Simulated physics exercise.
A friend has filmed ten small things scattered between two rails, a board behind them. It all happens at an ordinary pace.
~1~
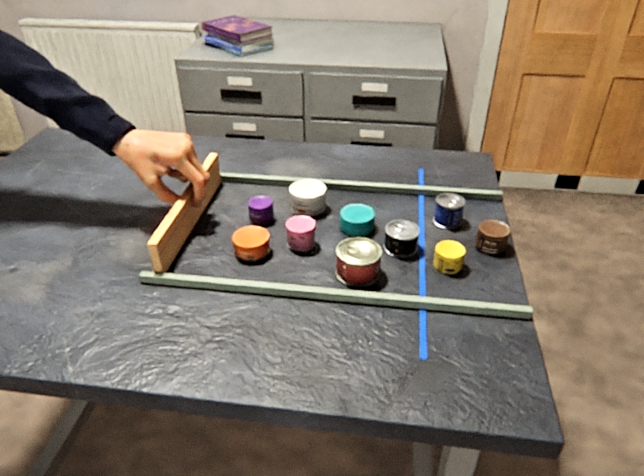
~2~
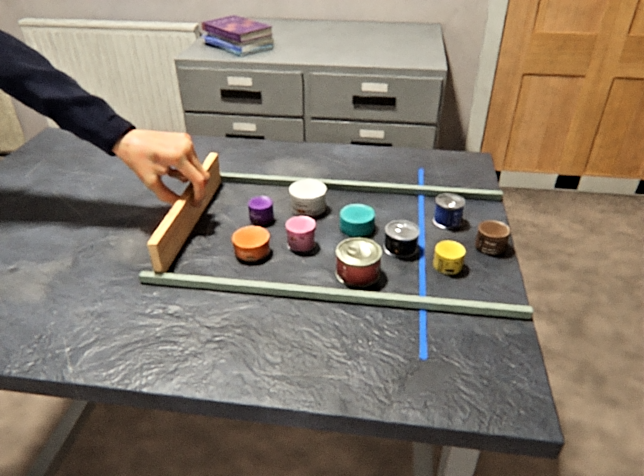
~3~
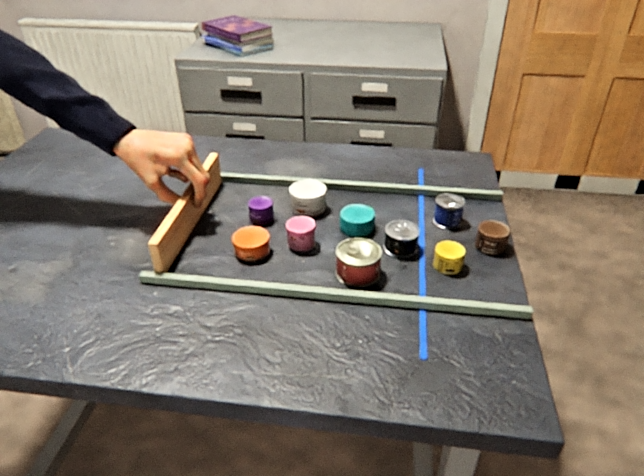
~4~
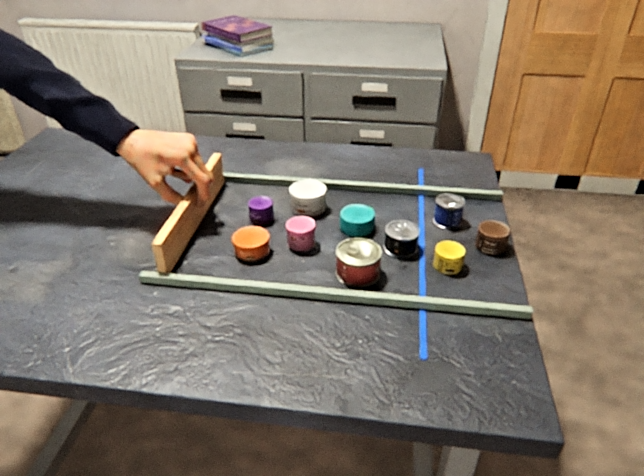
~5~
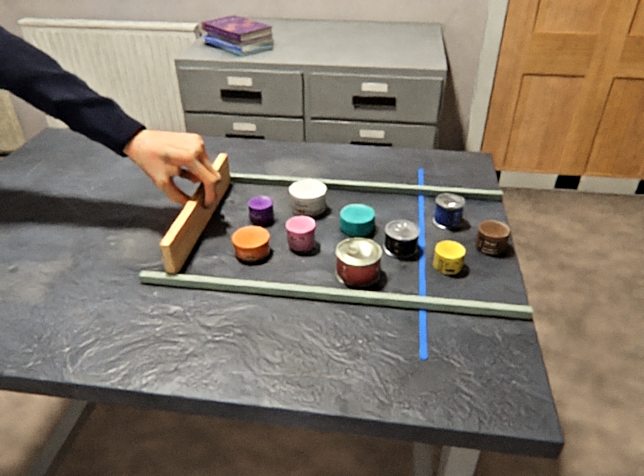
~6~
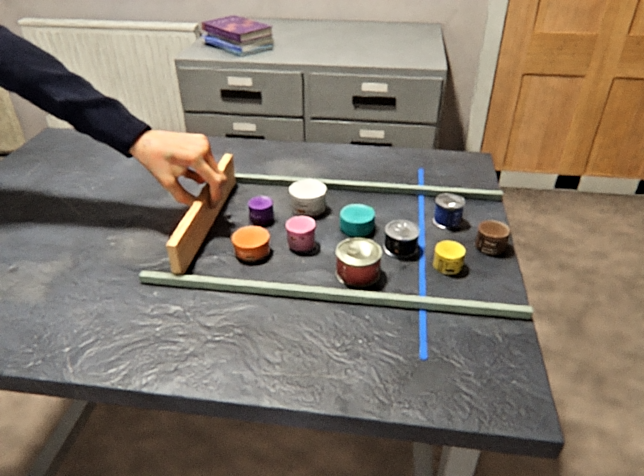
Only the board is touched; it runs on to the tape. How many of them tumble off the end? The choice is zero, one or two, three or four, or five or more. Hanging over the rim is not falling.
The number that fall off is zero.
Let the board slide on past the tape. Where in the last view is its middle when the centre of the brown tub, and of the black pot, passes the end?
About (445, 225), and (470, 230) for the other.
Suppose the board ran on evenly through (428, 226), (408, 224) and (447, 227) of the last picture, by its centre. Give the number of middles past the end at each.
Place by place, 0, 0 and 1.
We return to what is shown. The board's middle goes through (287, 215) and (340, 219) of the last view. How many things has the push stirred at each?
4 and 6.
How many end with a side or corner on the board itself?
It touches 4.
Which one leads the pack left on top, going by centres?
The brown tub.
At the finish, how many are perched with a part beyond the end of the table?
The number is 0.
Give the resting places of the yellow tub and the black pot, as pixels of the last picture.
First (481, 264), then (469, 244).
Soon after, none off yet; brown tub at rest near (492, 238); blue tin at rest near (449, 211); yellow tub at rest near (449, 258).
In the end, the number that fall off is zero.
